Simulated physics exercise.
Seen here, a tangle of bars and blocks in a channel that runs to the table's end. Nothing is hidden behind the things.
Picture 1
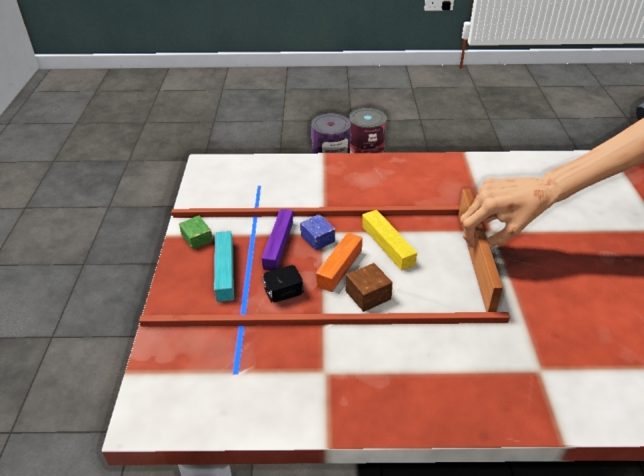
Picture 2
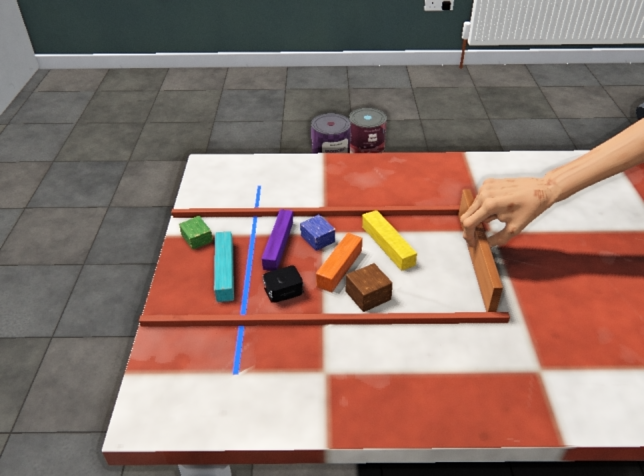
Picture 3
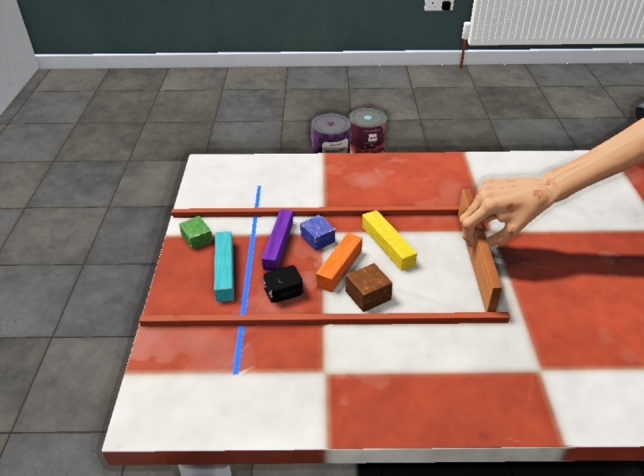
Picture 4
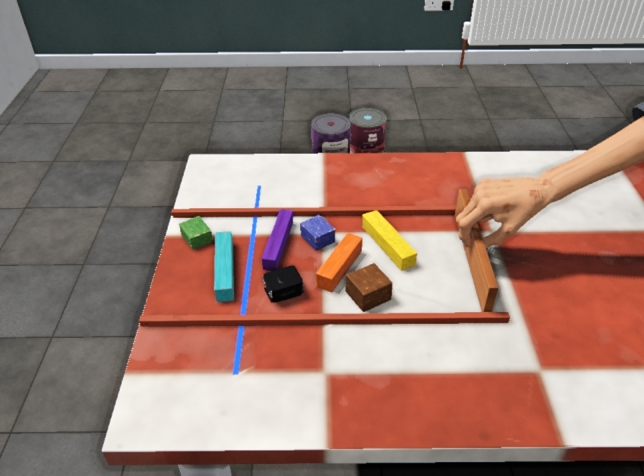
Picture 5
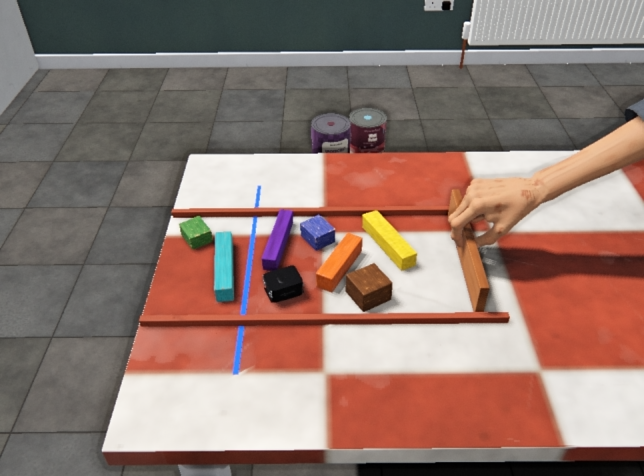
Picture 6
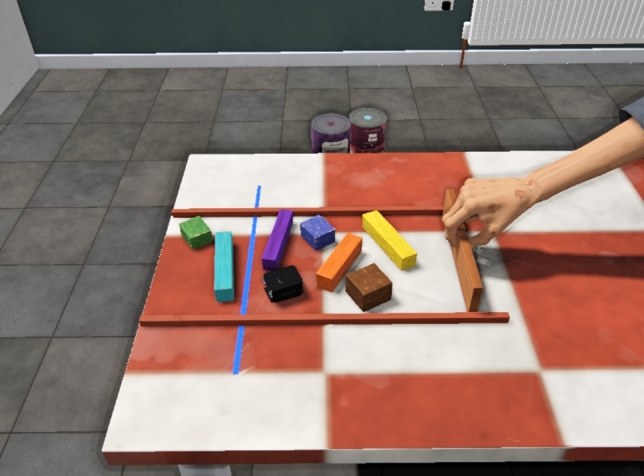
A hand slid a wooden board a little way left along a channel on a red and white checked table, while the colourful blocks and bars in front of it stayed still.
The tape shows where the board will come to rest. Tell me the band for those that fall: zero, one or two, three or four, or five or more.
The number that fall off is zero.
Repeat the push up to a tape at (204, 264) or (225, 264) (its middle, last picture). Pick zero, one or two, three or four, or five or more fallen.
The falls would be three to four; none at all.
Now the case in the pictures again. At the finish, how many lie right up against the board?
In contact: 2.
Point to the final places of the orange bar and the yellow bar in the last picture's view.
First (214, 258), then (243, 240).
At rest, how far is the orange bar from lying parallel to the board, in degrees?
Some 15 degrees.
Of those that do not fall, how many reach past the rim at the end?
It comes to 0.
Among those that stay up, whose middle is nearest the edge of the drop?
The green block.
Soon after, none off yet; green block at rest near (196, 233); turquoise bar at rest near (224, 265); purple stick at rest near (278, 239).
In the end, the number that fall off is zero.
